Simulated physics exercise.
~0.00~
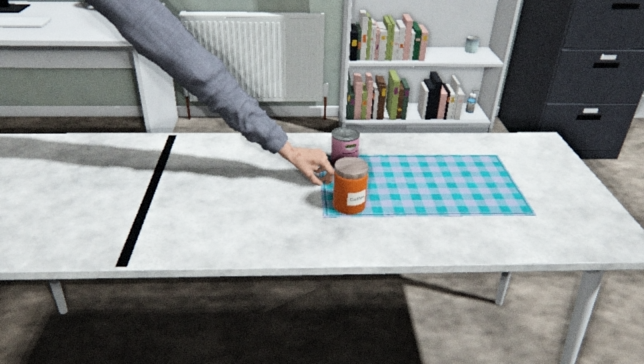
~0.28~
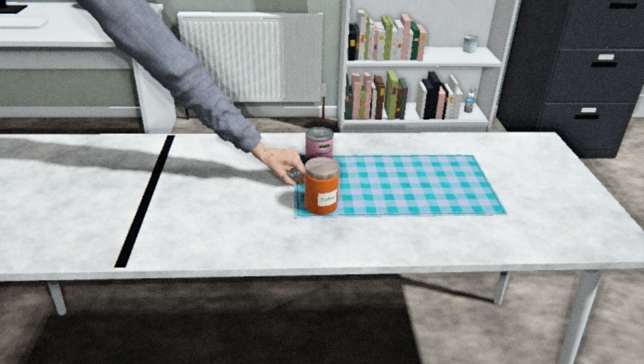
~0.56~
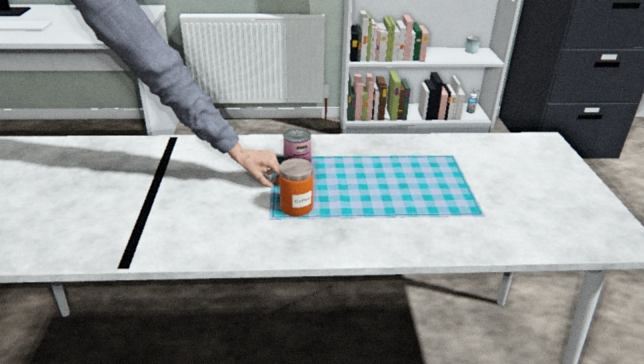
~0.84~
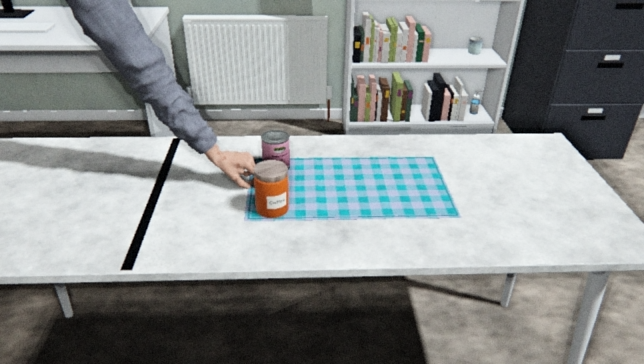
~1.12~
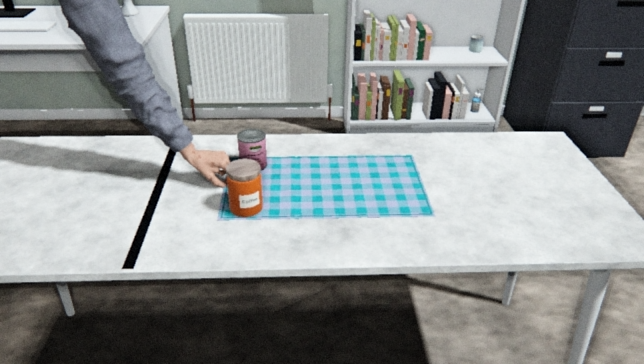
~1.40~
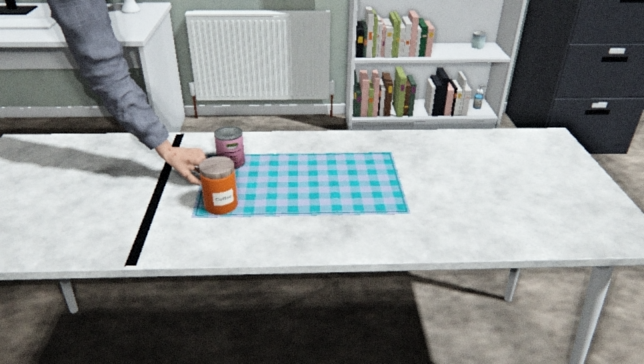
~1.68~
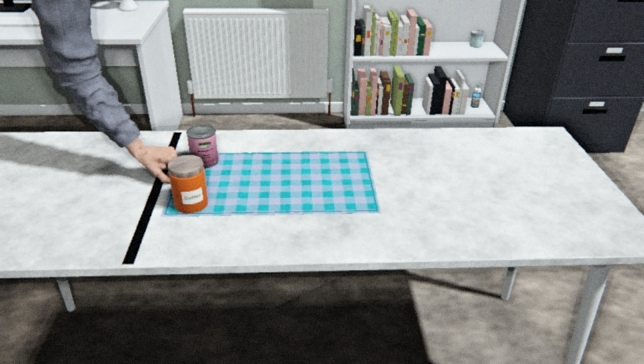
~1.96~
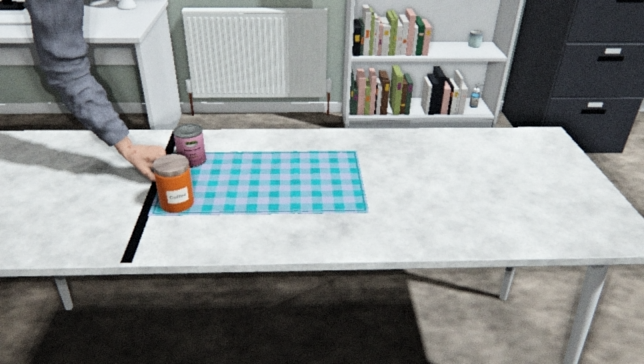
A hand drew a turquoise checked cloth leftward across a pale table, carrying an orange jar and a pink tin along on it. The cloth's edge ended up at the black tape, with both containers still upright on the cloth.
